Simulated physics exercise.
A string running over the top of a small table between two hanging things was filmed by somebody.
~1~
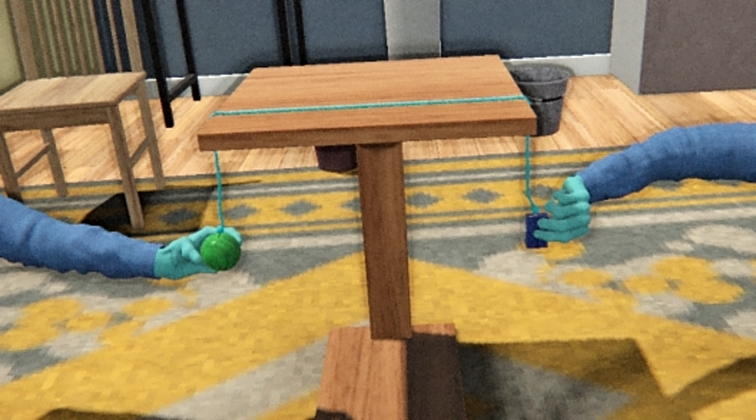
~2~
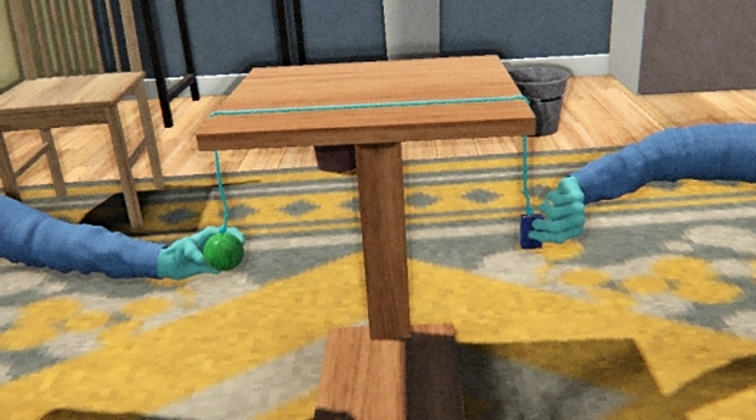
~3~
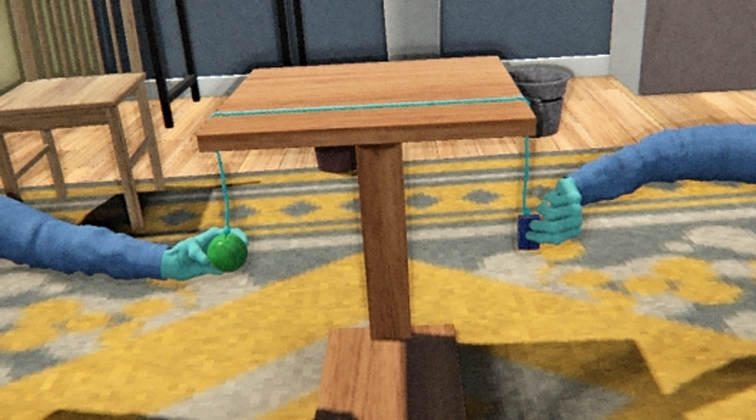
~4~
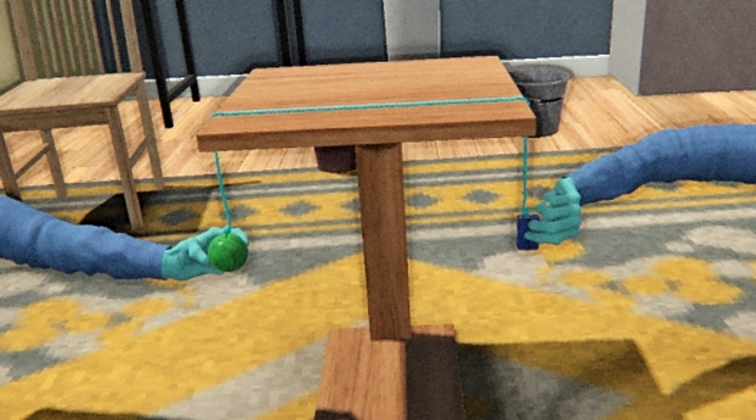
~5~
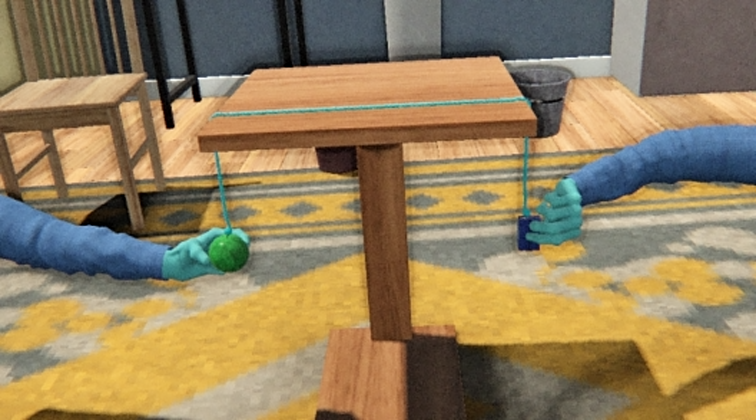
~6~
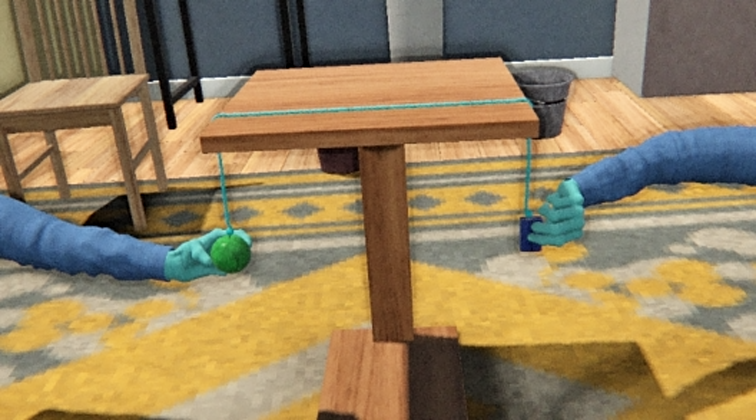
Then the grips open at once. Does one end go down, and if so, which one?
Heads up, it's about to dip on the left.
Then, 0.36 s past the final frame, left apple lower near (247, 334); right matchbox pulled up onto the top near (567, 76).
Then, 0.72 s past the final frame, left apple down on the floor; right matchbox pulled up onto the top near (284, 107).
Then, 1.08 s past the final frame, left apple down on the floor; right matchbox lower near (88, 328).
When it is over, left apple down on the floor; right matchbox down on the floor. The string goes down on the left.
